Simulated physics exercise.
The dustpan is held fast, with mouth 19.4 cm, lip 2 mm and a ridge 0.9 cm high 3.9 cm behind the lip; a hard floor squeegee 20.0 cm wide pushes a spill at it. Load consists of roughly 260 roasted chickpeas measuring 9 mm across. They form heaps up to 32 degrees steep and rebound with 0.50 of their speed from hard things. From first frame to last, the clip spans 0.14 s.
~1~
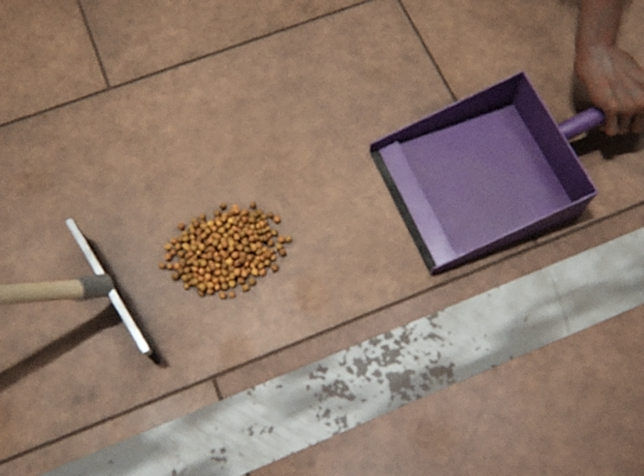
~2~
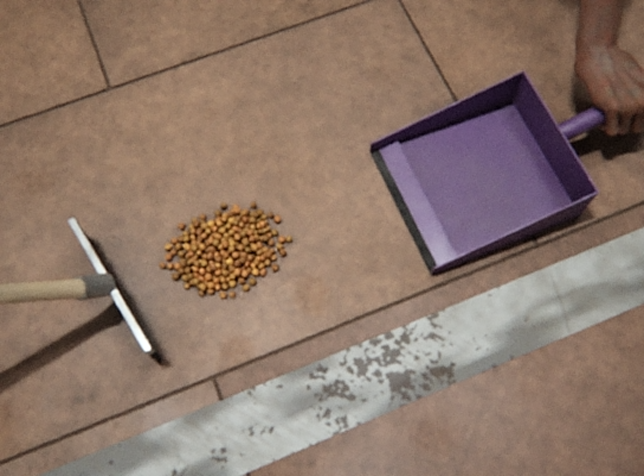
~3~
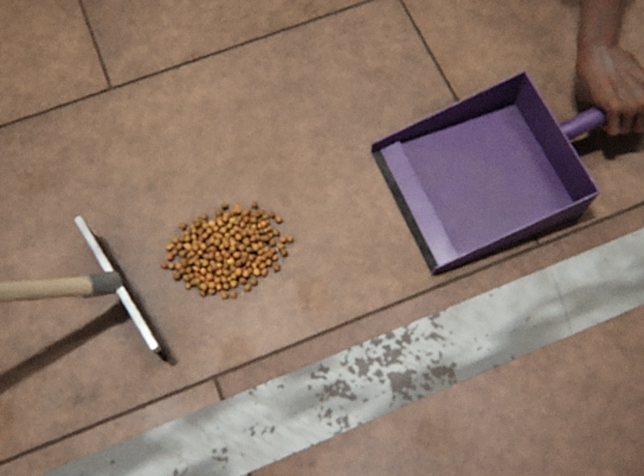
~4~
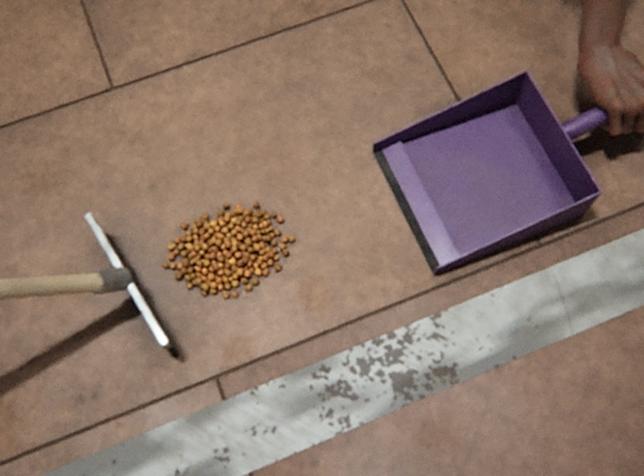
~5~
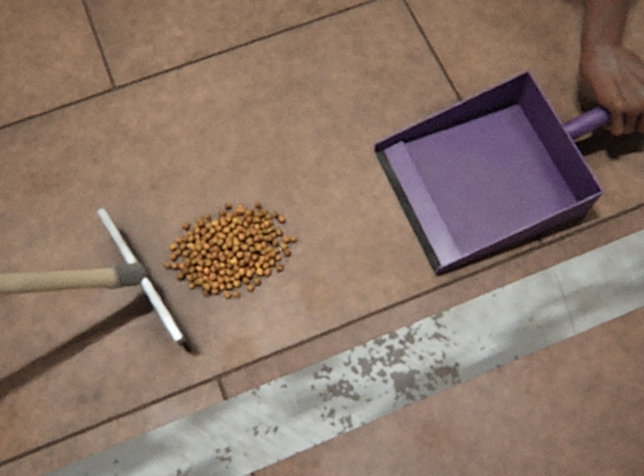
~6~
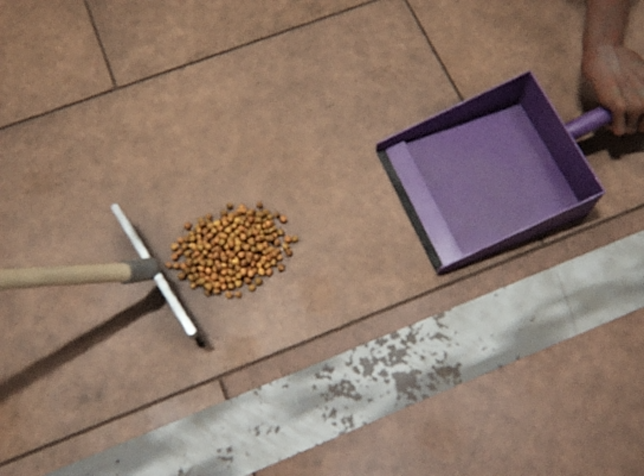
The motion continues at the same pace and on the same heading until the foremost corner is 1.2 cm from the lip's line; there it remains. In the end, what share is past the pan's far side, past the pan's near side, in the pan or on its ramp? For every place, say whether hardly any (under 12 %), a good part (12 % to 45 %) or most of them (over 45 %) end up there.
As I see it, far side: You'll see a middling helping of it there. Near side: You'll see just a dash of it there. Pan: You'll see a middling helping of it there.
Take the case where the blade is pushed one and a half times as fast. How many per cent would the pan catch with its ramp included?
Then roughly 35 per cent.
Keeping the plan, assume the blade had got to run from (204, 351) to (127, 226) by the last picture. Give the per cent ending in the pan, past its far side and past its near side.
That ends as pan 5, far 10, and near 5.
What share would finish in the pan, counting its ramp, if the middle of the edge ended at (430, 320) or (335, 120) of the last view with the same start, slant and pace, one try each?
I'd expect around 0 percent, then around 10 percent.
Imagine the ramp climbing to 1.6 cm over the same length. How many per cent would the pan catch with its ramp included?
I'd put it near 25 per cent, ramp counted.
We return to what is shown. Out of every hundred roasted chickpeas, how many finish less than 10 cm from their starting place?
Roughly 0 per cent.
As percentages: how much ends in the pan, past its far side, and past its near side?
Far side 30, near side 0, pan 30.
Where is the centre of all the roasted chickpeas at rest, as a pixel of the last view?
After settling, the middle sits near (385, 174).
Then, 0.28 s after the last picture, middle of the blade 18 cm from the lip; 0 % over the lip, far side 15 %, near side 0 %.
Then, 0.46 s after the last picture, middle of the blade 9 cm from the lip; 0 % over the lip, far side 25 %, near side 0 %.
Then, 0.76 s after the last picture, middle of the blade 3 cm from the lip; 30 % over the lip, far side 30 %, near side 0 %.
In the end, far side 30 %, near side 0 %, pan 30 %, in front of the lip or behind the blade 40 %.
